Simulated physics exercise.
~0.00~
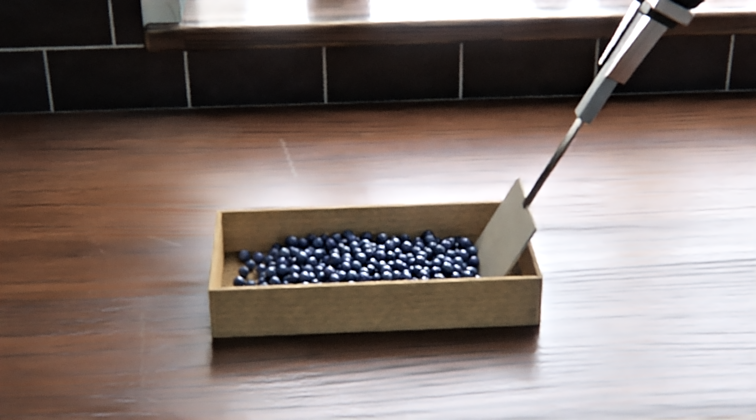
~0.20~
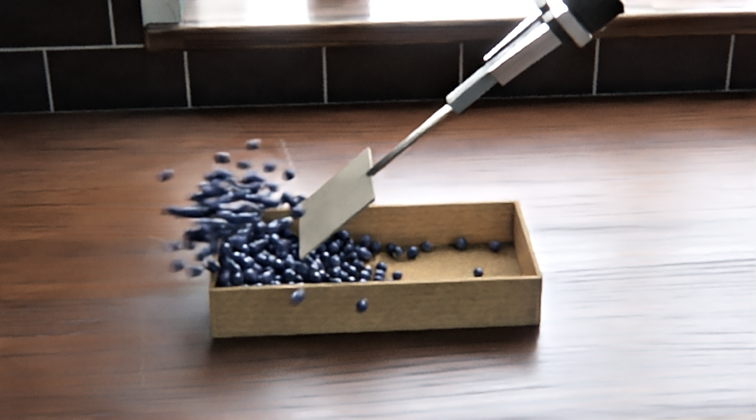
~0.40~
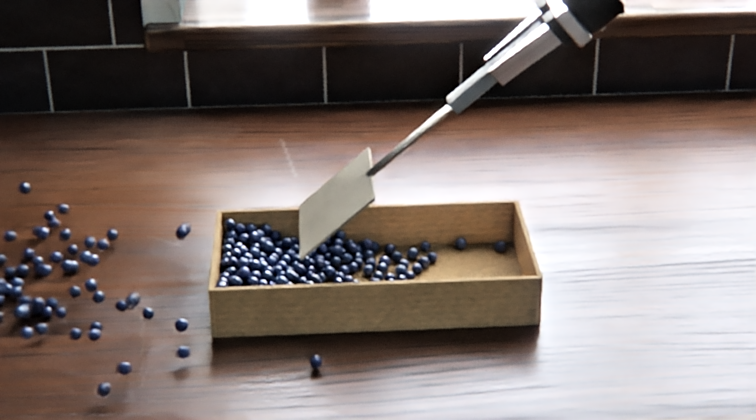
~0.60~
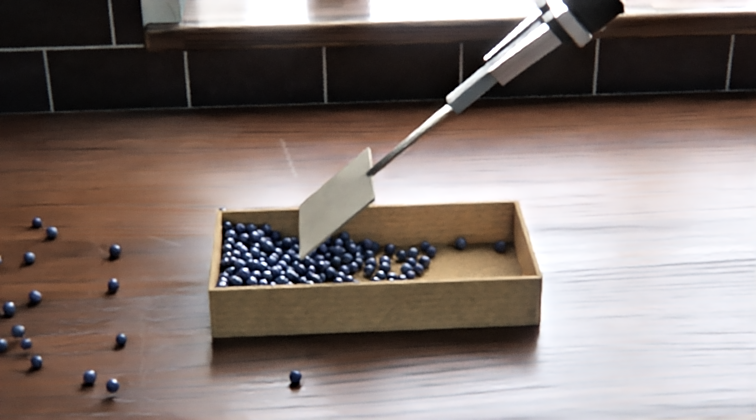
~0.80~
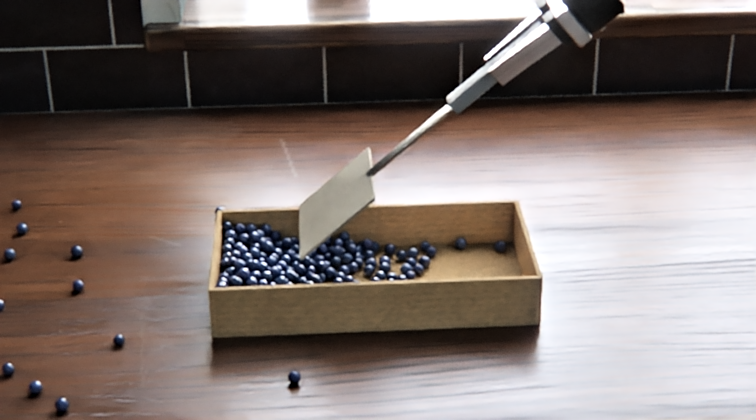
Dark blue beads flying leftward from a wooden trough as an arm-held spatula sweeps left and stops, leaving many scattered across the table.
